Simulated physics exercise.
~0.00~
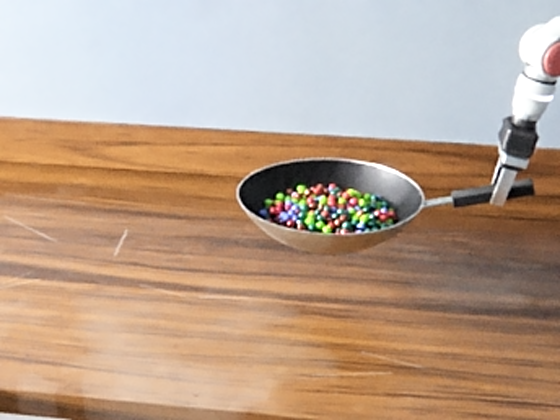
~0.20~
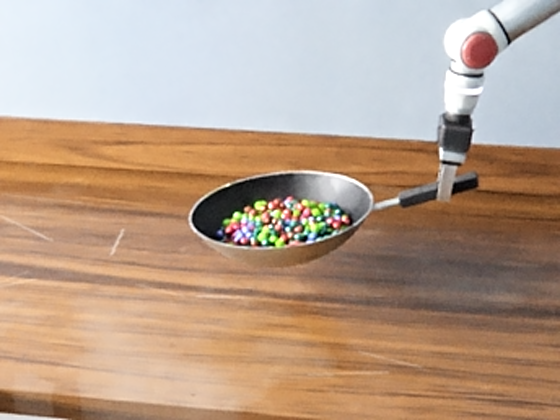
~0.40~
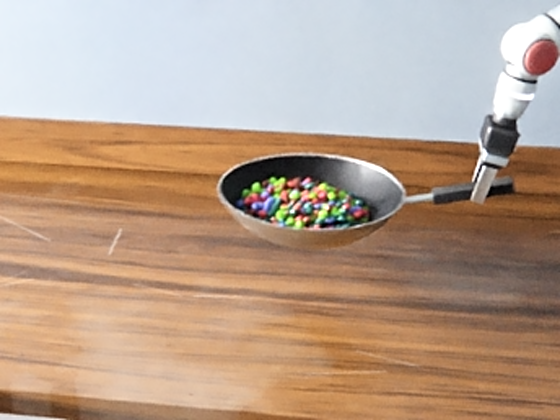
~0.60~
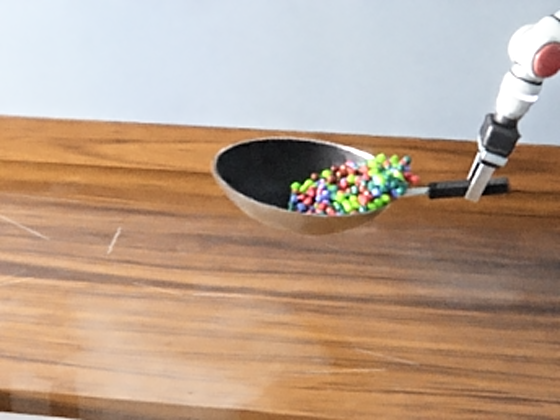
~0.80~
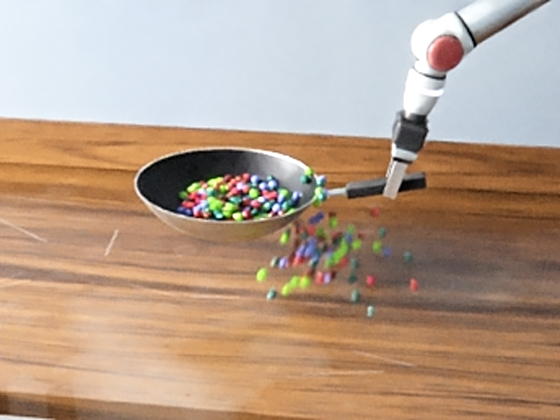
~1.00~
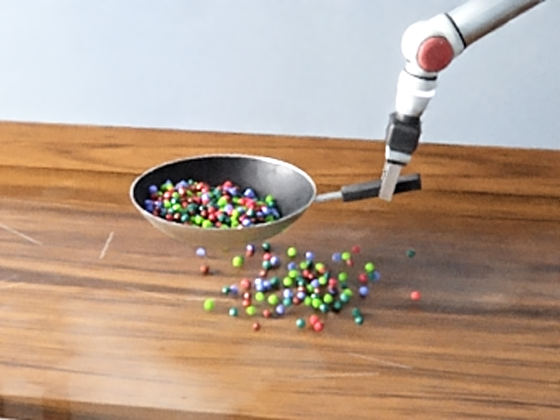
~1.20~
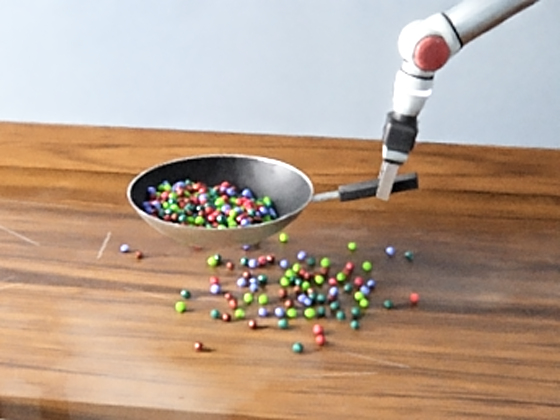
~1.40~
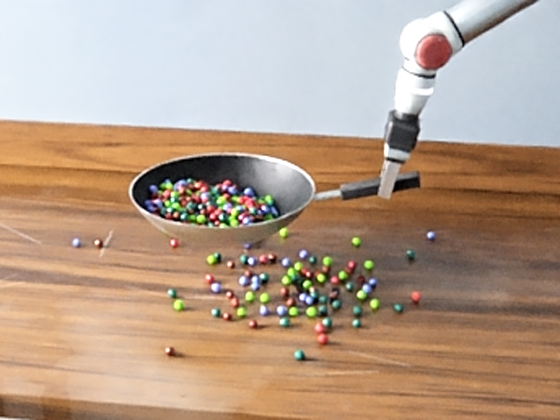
The clip opens with a robot arm holding a dark-lined wok by its handle above a wooden table, with a heap of small, round, colourful sweets inside. The arm moves the wok to the left, then back to the right, and the sweets shift within it. As the wok tips slightly towards the handle, the load surges up against the right side. The wok then swings left again, and a cluster of sweets spills over the rim beside the handle. They drop, bounce and scatter across the table. The wok levels and stays still, with most sweets still inside and many lying below.
